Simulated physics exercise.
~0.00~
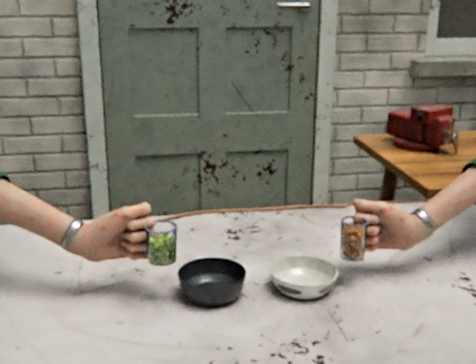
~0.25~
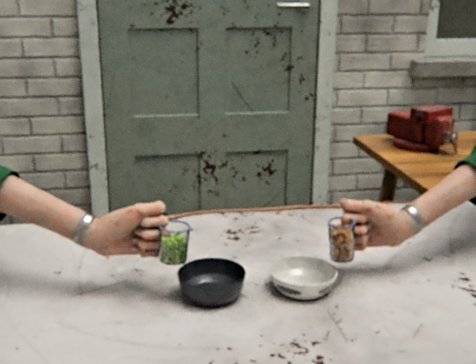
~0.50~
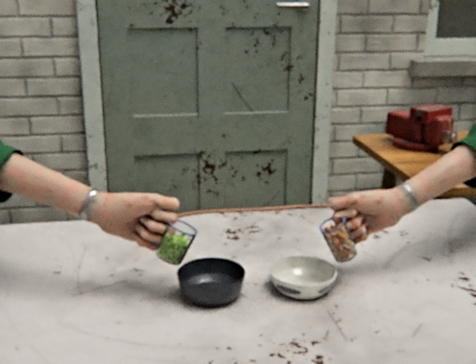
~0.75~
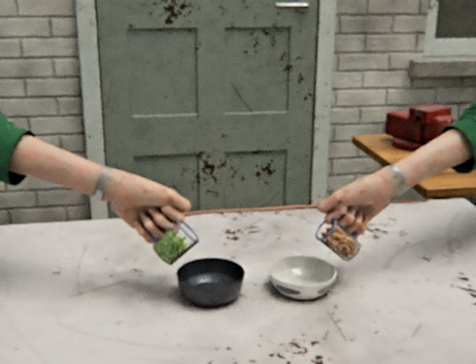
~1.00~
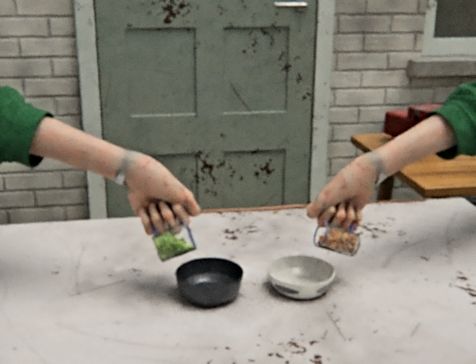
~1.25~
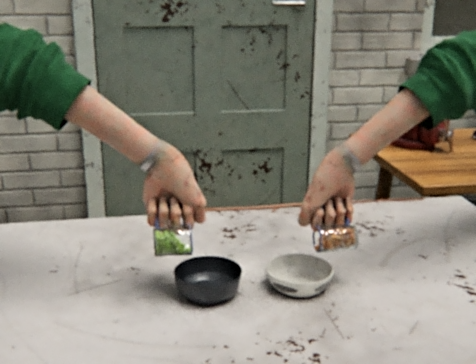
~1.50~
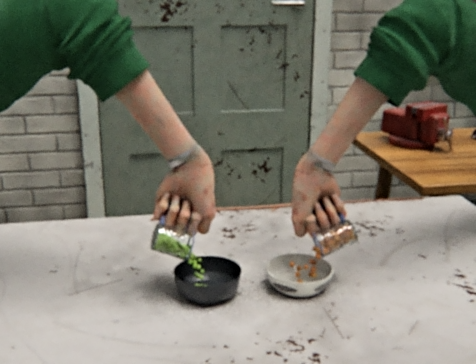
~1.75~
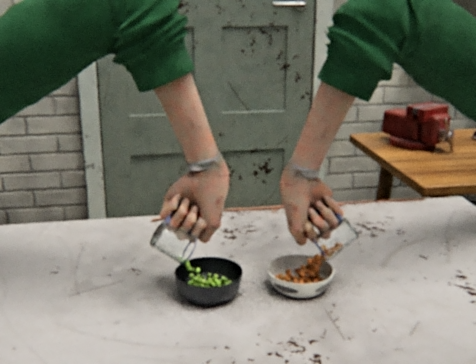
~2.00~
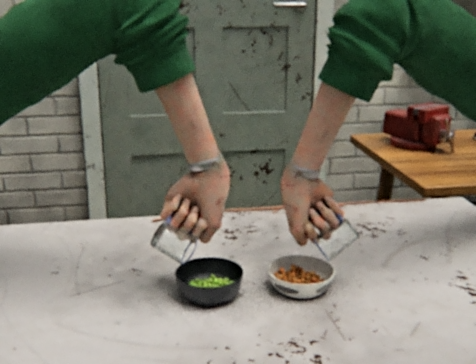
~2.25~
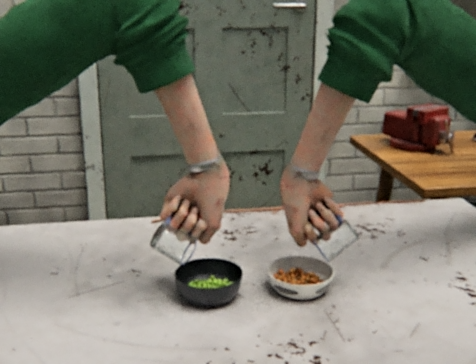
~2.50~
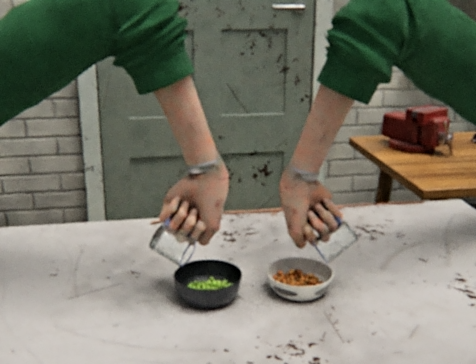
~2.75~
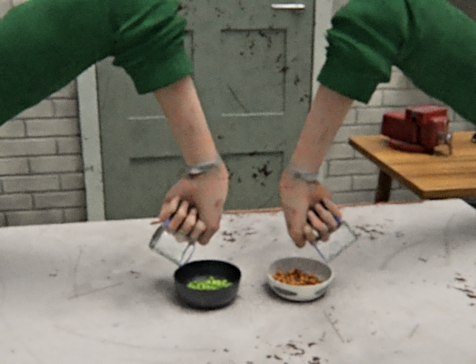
Two hands in green sleeves hold clear cups above a pale, stained table, the left cup filled with small green pieces and the right with orange-brown ones. The cups move slightly inward toward a dark bowl and a whitish bowl, then begin to lean. As the arms swing up and over, both cups tip onto their sides with their contents still inside. Green pieces start spilling into the dark bowl while brownish ones drop into the whitish bowl. The hands turn the cups further over, emptying them. Both loads settle inside their bowls, with none on the table around them, while the hands hold the empty cups overturned above.
